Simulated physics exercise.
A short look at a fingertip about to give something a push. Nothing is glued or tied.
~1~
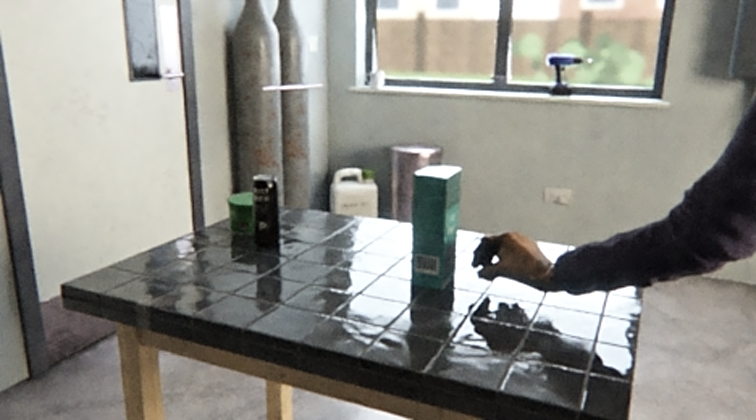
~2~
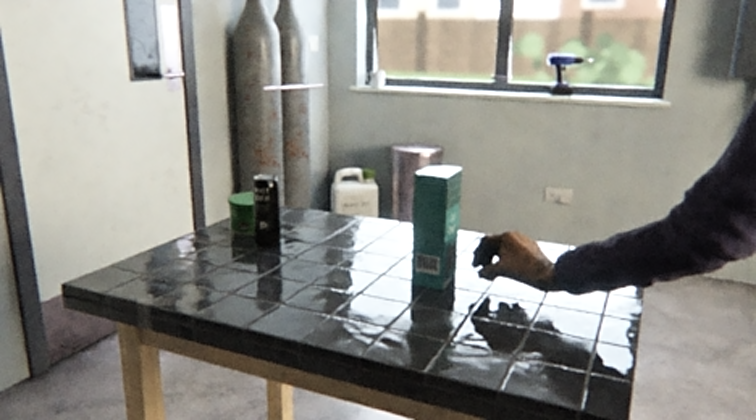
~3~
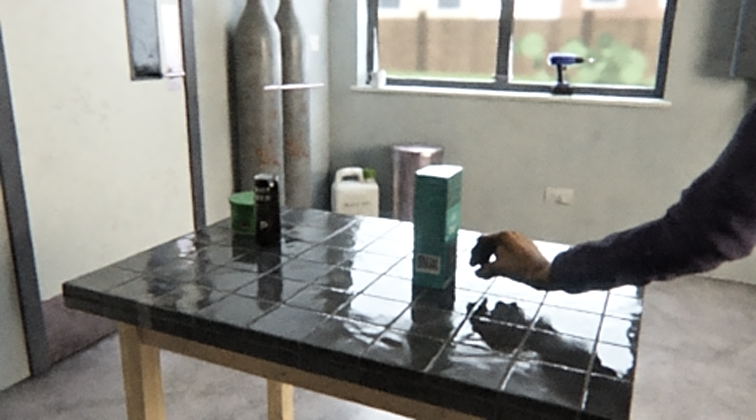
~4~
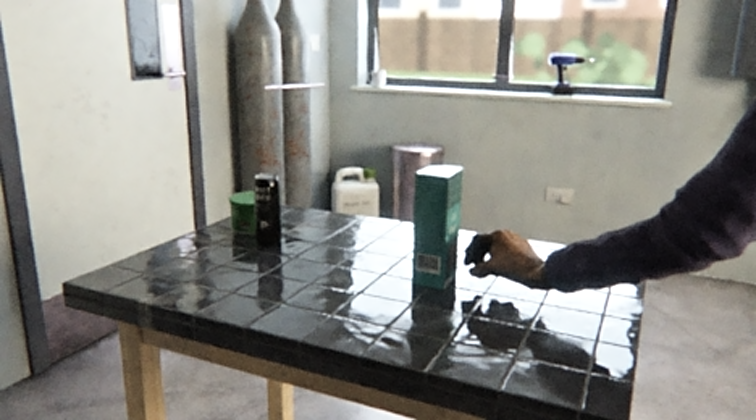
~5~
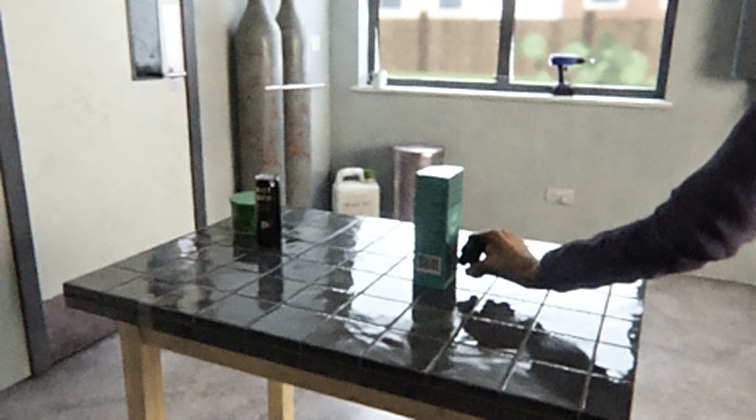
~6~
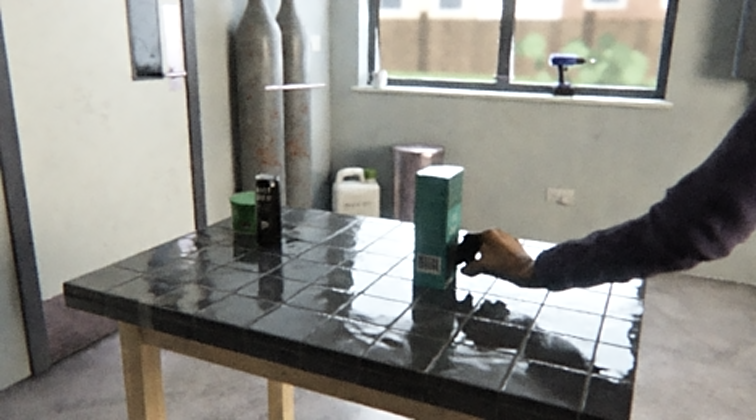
In the video, a turquoise carton stands on a black tiled table near a dark canister and a green container, while a hand at the right moves slowly left until its fingers reach the carton's side.
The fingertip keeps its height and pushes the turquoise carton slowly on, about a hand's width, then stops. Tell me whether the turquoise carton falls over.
The turquoise carton stays upright.
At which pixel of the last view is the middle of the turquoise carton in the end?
Around (378, 218).
Then, 0.30 s past the last view, turquoise carton displaced a little near (426, 225).
Then, 0.60 s past the last view, turquoise carton displaced about its own width near (409, 223).
Then, 0.80 s past the last view, turquoise carton displaced about its own width near (398, 221).
Then, 1.10 s past the last view, turquoise carton displaced about its own width near (382, 219).
Finally, moved from the start, turquoise carton. Final places as the last picture's camera would see them, turquoise carton near (378, 218).
